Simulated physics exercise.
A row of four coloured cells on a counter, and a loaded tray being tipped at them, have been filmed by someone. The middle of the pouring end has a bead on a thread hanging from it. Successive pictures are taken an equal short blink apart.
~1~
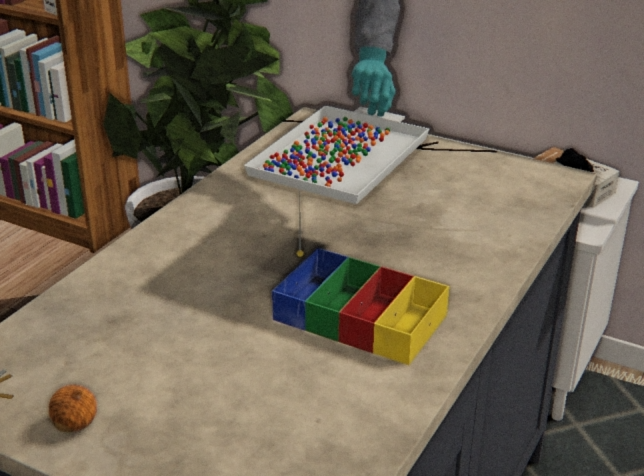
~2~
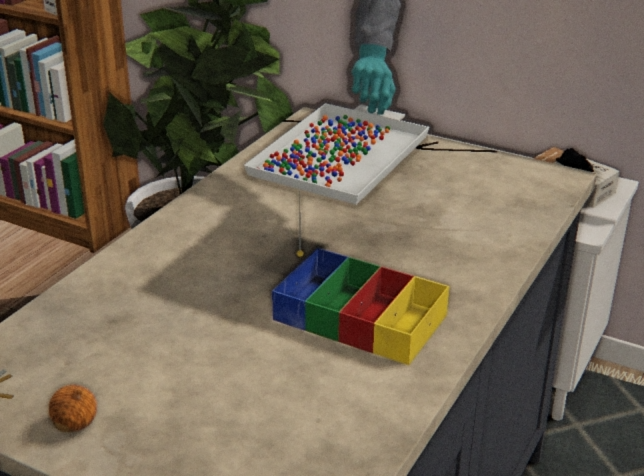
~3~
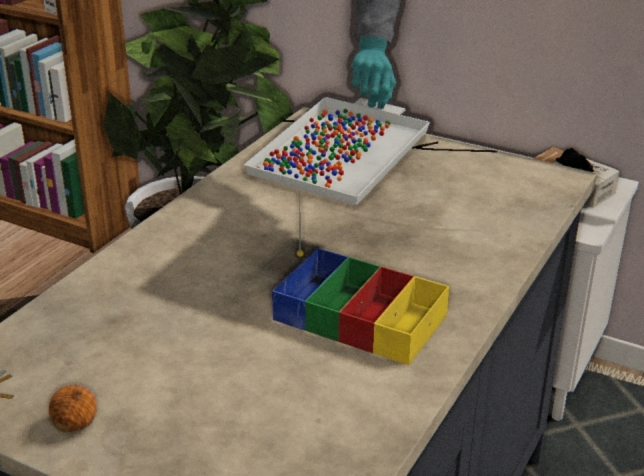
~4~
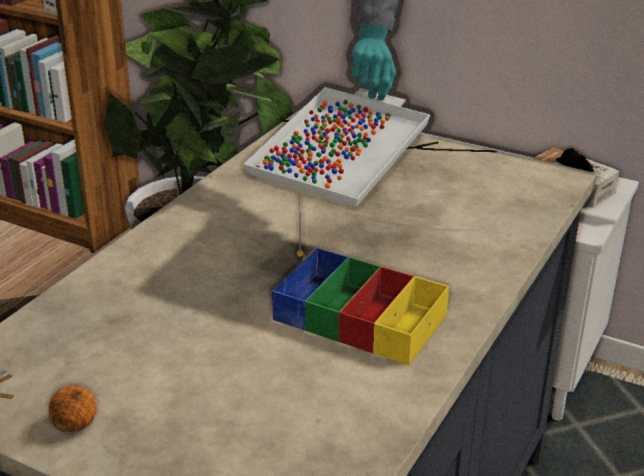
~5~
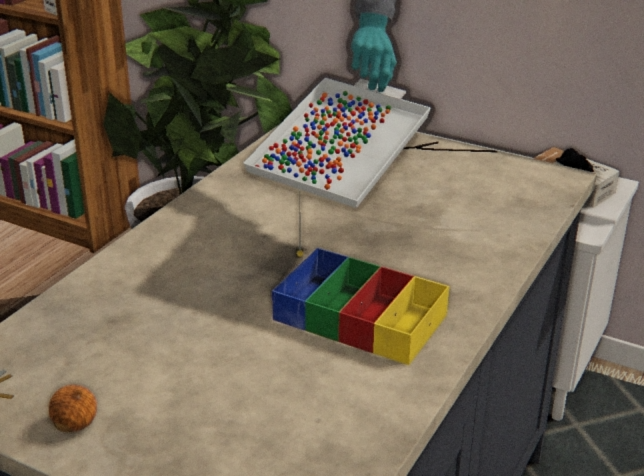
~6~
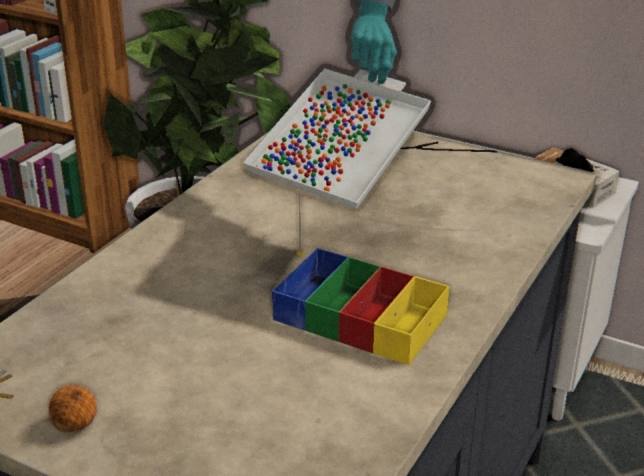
A room with a grey wall is seen from above at an angle, with a stone-topped counter running across it between a bookcase and leafy plant at left and a white cabinet at right. On the counter are an orange ball and a box of blue, green, red and yellow cells, below a pale tray of multicoloured beads. A teal-gloved hand gradually raises the tray's far end, steepening it, while the view stays still.
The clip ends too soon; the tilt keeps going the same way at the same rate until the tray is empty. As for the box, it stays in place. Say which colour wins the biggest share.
Green wins the biggest share.
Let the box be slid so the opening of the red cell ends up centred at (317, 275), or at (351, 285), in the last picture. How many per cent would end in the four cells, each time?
It comes to about 90 per cent the first time and about 100 per cent the second.
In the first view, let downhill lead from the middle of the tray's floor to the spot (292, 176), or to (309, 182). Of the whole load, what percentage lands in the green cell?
About 0 and 20 percent.
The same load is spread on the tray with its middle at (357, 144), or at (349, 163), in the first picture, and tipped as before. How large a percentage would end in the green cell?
Estimate: 70 % first, 70 % second.
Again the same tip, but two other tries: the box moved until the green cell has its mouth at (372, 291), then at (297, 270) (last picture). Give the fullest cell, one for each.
The answer is the cell in blue for the first try and the red cell for the second.
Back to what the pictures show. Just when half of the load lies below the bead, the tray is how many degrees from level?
It is at around 90 degrees by then.
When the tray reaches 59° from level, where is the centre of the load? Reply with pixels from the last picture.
I'd mark the middle close to (330, 188).
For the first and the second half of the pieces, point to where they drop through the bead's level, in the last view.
Starting near (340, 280), moving on to near (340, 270).
Shortly afterwards, tray tipped steeply; the bulk on the tray; a little in the green cell; only a few in the red cell; only a few in the blue cell; a little falling or outside the box.
Next, tray tipped right over; a little on the tray; near half in the green cell; a little in the blue cell; a little in the red cell; only a few in the yellow cell; near a quarter falling or outside the box.
Some moments later, tray tipped past a quarter turn; near two thirds in the green cell; near a quarter in the blue cell; a little in the red cell; only a few in the yellow cell; a little falling or outside the box.
In the end, tray tipped past a quarter turn; near two thirds in the green cell; near a quarter in the blue cell; a little in the red cell; only a few in the yellow cell; a little outside the box.
